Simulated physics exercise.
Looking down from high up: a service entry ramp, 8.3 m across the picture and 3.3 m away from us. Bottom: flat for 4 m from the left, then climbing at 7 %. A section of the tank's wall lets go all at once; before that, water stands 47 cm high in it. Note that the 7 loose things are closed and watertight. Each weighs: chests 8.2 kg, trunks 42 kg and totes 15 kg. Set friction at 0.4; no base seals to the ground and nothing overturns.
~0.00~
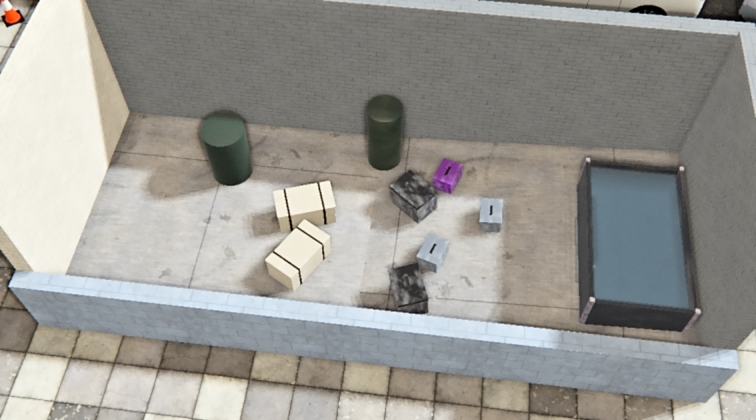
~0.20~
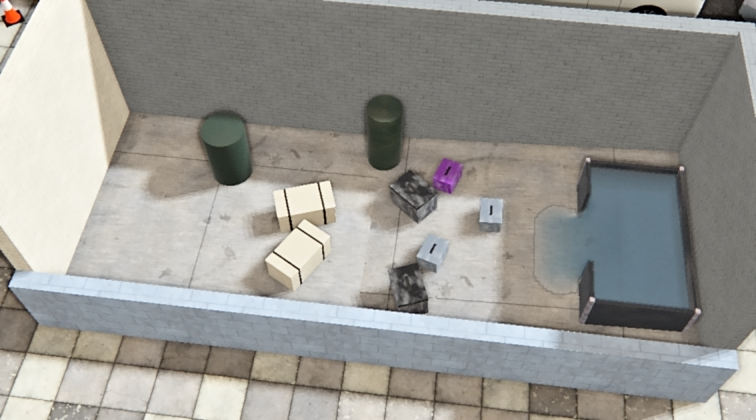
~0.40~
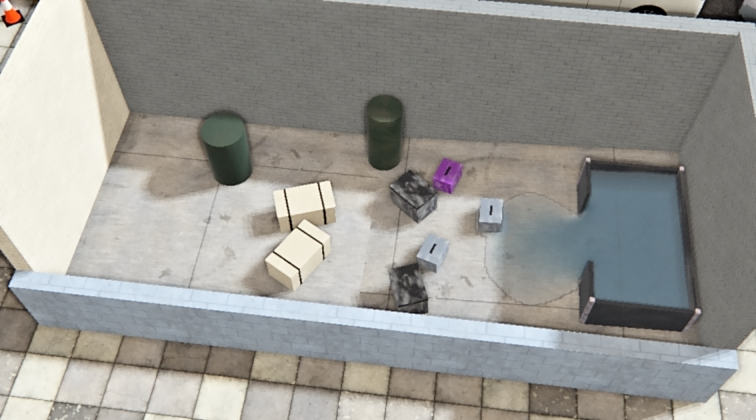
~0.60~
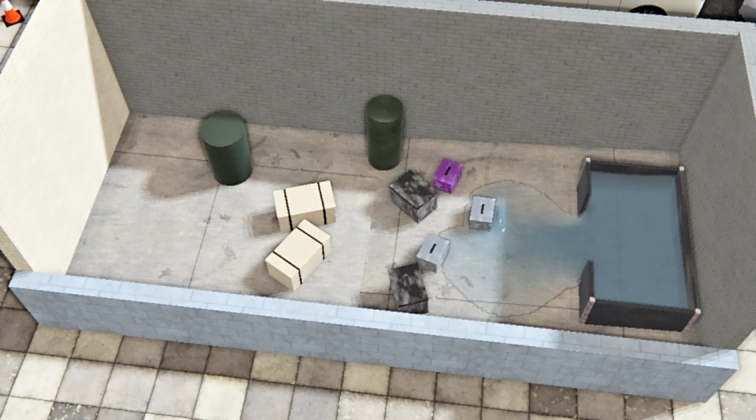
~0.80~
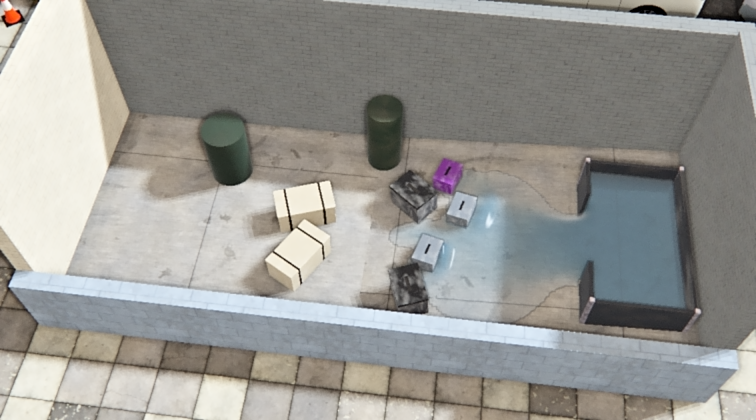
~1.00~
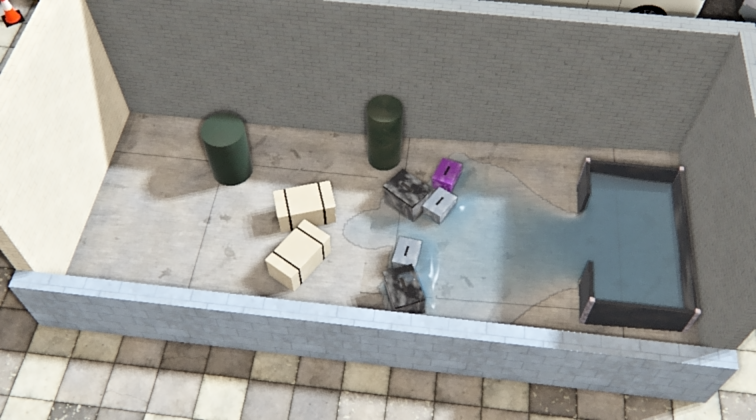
A walled concrete service entry is seen from high above by a still camera. Two dark green cylinders stand toward the back, two cream strapped trunks lie left of centre, and two mottled black boxes, two pale grey totes and a purple tote sit mid-floor, facing a water tank at right. The tank's left wall opens, water spreads leftward, and the grey totes slide left before the black boxes shift slightly.
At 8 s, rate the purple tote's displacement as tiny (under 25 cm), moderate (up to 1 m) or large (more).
Moderate.
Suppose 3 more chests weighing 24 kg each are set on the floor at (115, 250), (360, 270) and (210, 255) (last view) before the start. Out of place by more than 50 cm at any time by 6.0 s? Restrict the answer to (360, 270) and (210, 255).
Respectively beyond that and beyond that.
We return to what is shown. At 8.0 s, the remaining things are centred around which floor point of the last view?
Roughly at (223, 194).
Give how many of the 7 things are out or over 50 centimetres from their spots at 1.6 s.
That would be 5.
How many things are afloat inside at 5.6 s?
Tally: 2 of them.
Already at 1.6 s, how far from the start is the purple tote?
Roughly 60 cm by then.
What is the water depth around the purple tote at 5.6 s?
I'd say around 4 cm.
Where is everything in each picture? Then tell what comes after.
In the first frame, the purple tote at (449, 171), on the bottom; 2.4 m2 under water; 0 of 7 have shifted.
In the second frame, the purple tote at (449, 171) rests on the ground; water covers 3.1 m2; 0 of 7 have shifted.
In the third frame, the purple tote at (449, 171) rests on the ground; 4.2 m2 under water; 0 of 7 have shifted.
In the fourth frame, the purple tote at (449, 171) rests on the ground; water covers 5.2 m2; 1 of 7 have shifted.
In the fifth frame, the purple tote at (449, 171) rests on the ground; water covers 6.2 m2; 2 of 7 have shifted.
In the sixth frame, the purple tote at (448, 171), on the bottom; water covers 7.4 m2; 4 of 7 have shifted.
After 1.6 s the purple tote is near (410, 153), 0.6 m from its start, aground; 0 afloat.
After 3.6 s the purple tote is near (412, 146), 0.7 m from its start, aground; 1 afloat.
After 5.6 s the purple tote is near (412, 146), 0.7 m from its start, aground; 2 afloat.
After 8.0 s the purple tote is near (412, 146), 0.7 m from its start, aground; 2 afloat.
